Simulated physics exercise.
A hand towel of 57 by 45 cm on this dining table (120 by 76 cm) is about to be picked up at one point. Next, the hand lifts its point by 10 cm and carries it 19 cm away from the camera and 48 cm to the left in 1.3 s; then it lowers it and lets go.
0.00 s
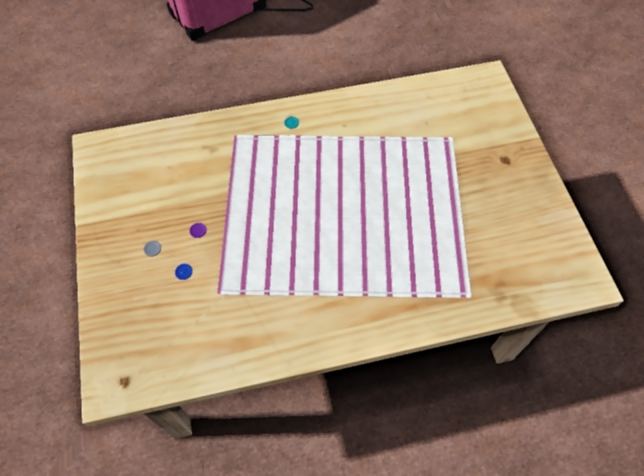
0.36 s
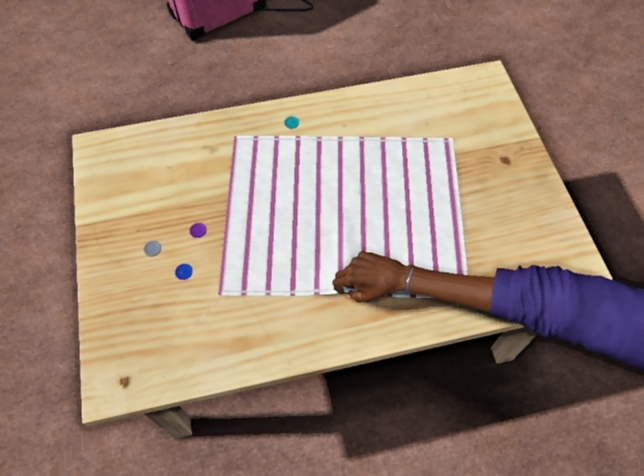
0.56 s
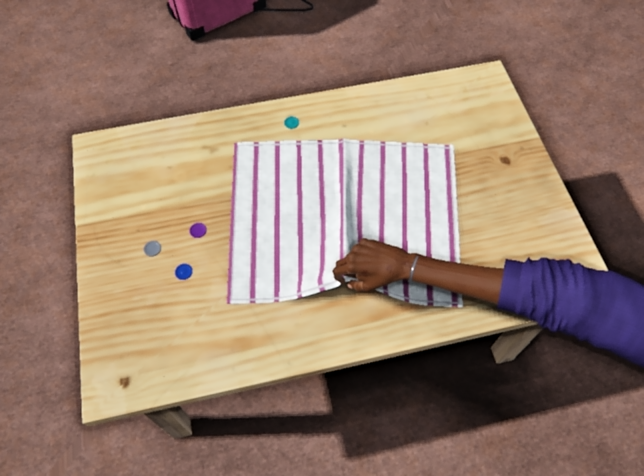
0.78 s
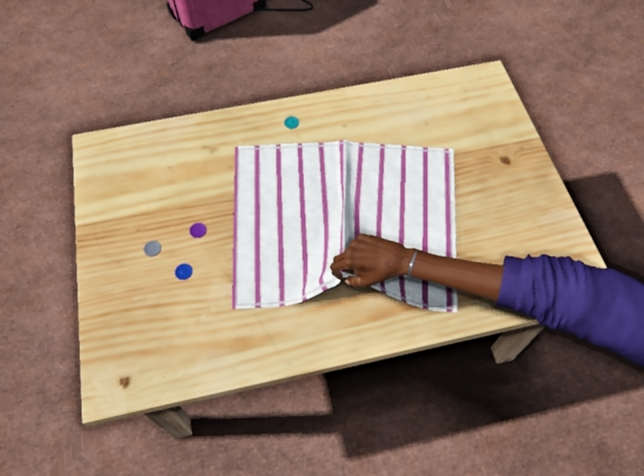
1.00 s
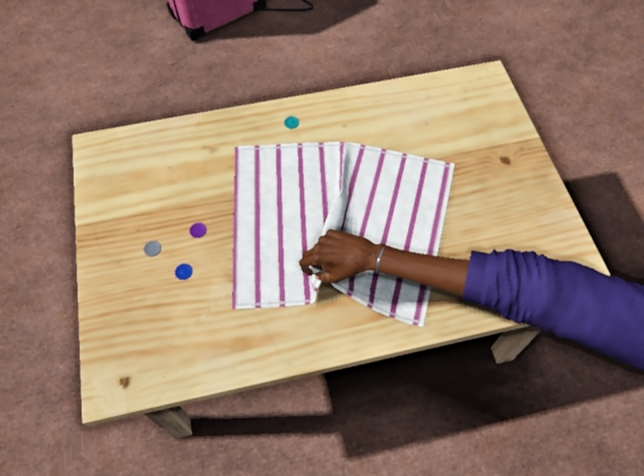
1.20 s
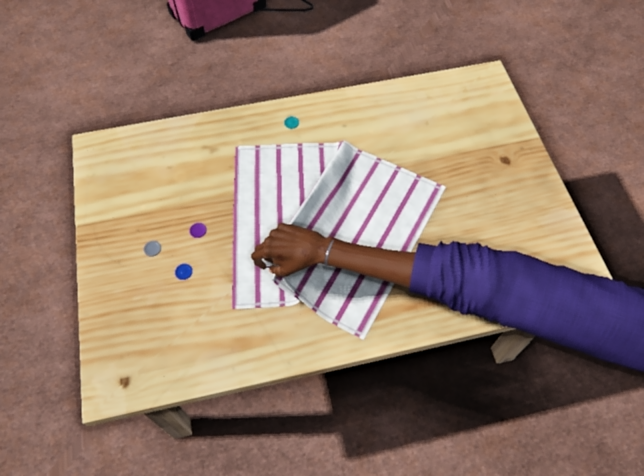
On a wooden table with four small colored discs, a hand in a purple sleeve grasps the near edge of a striped towel, lifts it slightly, and draws it left, folding the cloth over itself as its right side swings around.
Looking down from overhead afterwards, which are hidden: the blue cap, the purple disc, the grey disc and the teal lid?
Blue cap: Concealed. Purple disc: Concealed. Grey disc: Concealed. Teal lid: Exposed.
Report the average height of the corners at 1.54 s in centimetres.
Avg corner height at that moment: Approx. 0 cm.
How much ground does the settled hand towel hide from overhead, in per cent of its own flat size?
50 %.
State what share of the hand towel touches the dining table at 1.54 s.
About 55 per cent of it.
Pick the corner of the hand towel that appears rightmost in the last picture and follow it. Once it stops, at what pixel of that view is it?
Looks like it ends up close to (328, 217).
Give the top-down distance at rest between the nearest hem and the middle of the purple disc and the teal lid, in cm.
I'd put the first at about 1 cm and the second at about 14 cm.
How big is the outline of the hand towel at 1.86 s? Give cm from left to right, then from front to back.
50 by 48 cm.
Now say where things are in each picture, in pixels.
In the first frame, shows, blue cap (184, 271); purple disc (198, 230); grey disc (152, 248); teal lid (292, 122); hand towel corners (218, 295) (235, 136) (452, 139) (470, 298); highest point 0 cm, lowest 0 cm.
In the second frame, shows, hand towel corners (219, 295) (235, 137); grip (344, 292); highest point 3 cm, lowest 0 cm.
In the third frame, shows, hand towel corners (227, 304) (235, 144); grip (345, 281); highest point 8 cm, lowest 0 cm.
In the fourth frame, shows, hand towel corners (233, 309) (235, 148); grip (343, 277); highest point 10 cm, lowest 0 cm.
In the fifth frame, shows, hand towel corners (233, 309) (235, 148); grip (313, 273); highest point 10 cm, lowest 0 cm.
In the sixth frame, shows, hand towel corners (236, 148) (445, 188) (363, 340); grip (266, 267); highest point 10 cm, lowest 0 cm.
At 1.5 s, 55 % of it is down, spanning 50 by 53 cm, above no small thing.
At 1.9 s, 45 % of it is down, spanning 50 by 49 cm, above purple disc, grey disc, blue cap.
At 2.2 s, 50 % of it is down, spanning 50 by 48 cm, above purple disc, grey disc, blue cap.
At 2.5 s, 55 % of it is down, spanning 51 by 48 cm, above purple disc, grey disc, blue cap.
At 3.5 s, 55 % of it is down, spanning 52 by 48 cm, above purple disc, grey disc, blue cap.
